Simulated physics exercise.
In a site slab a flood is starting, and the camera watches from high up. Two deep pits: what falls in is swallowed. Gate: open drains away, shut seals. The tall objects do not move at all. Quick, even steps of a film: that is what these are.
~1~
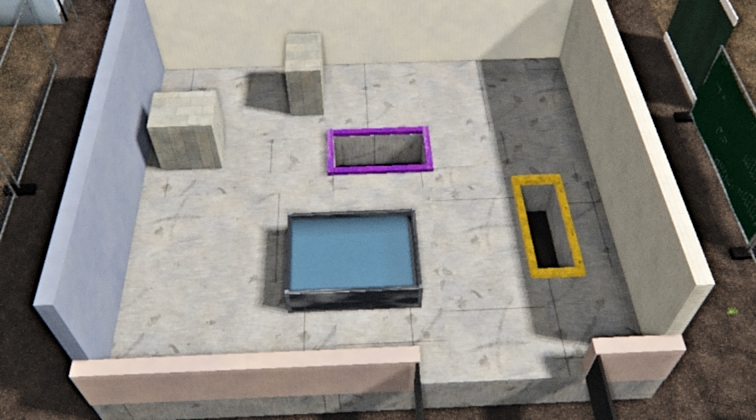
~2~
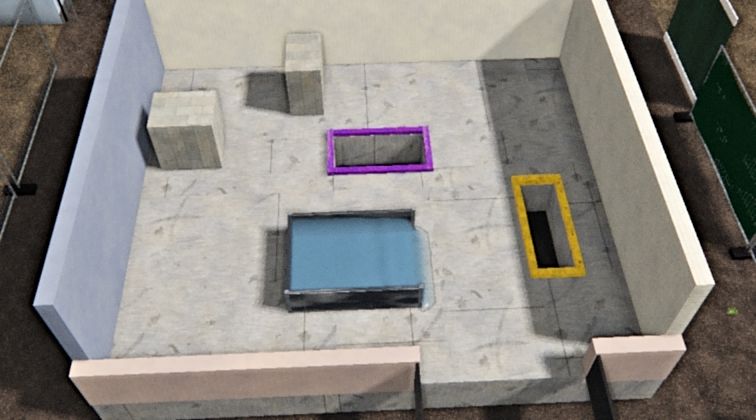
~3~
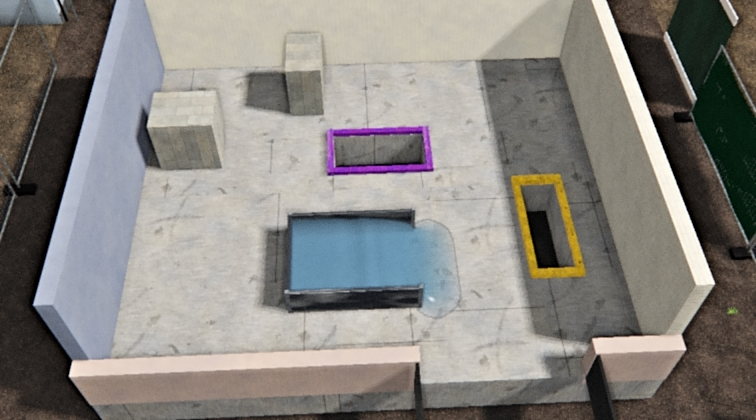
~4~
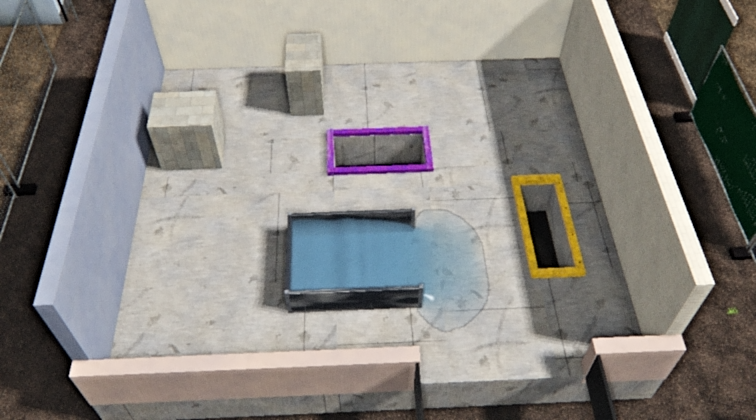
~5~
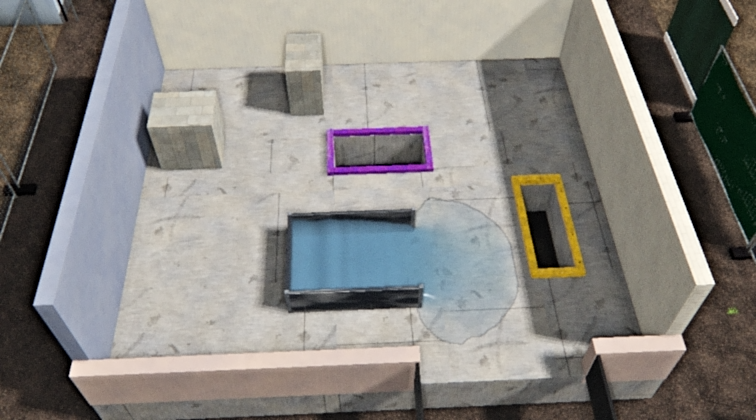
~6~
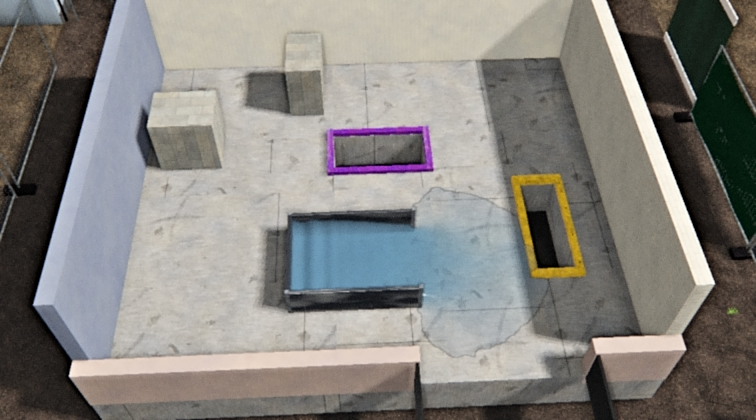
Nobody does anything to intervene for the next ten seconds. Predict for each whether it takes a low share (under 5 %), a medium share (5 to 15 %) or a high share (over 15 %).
Prediction: The gate takes a high share; the yellow pit takes a high share; the purple pit takes a low share.
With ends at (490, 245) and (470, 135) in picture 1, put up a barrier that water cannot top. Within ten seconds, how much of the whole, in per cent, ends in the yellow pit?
Yellow: 14 %.
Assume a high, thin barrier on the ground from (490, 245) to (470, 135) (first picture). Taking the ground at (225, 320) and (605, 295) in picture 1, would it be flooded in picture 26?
In turn, the first is spared and the second submerged.
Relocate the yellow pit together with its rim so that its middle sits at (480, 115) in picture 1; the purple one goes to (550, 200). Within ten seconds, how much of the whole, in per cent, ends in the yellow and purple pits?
For yellow, 0 in a hundred; for purple, 12 in a hundred.
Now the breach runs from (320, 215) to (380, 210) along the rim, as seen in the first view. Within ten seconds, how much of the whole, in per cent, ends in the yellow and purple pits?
The yellow pit gets 0 per cent and the purple pit 25 per cent.
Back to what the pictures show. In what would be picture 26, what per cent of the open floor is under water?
That works out at 30 %.
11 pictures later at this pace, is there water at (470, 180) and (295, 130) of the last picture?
First spot swamped; second spot spared.
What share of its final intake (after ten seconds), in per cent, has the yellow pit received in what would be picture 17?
Estimate: Roughly 65 %.
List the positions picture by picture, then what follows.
In the first frame, the open tank at (353, 252) is whole and still.
In the second frame, water pours out at (414, 262) and has run to (426, 306).
In the third frame, water pours out at (414, 263) and has run to (441, 312).
In the fourth frame, water pours out at (414, 263) and has run to (481, 300).
In the fifth frame, water pours out at (414, 263) and has run to (510, 296).
In the sixth frame, water pours out at (414, 263) and has run to (542, 288).
A moment on, water covers 15 % of the floor; the gate 0 %, the yellow pit 5 %, the purple pit 0 %.
Next, water covers 20 % of the floor; the gate 2 %, the yellow pit 12 %, the purple pit 0 %.
Then, water covers 30 % of the floor; the gate 5 %, the yellow pit 18 %, the purple pit 0 %.
Later, water covers 40 % of the floor; the gate 12 %, the yellow pit 18 %, the purple pit 0 %.
In the end, water covers 45 % of the floor; the gate 20 %, the yellow pit 18 %, the purple pit 0 %.
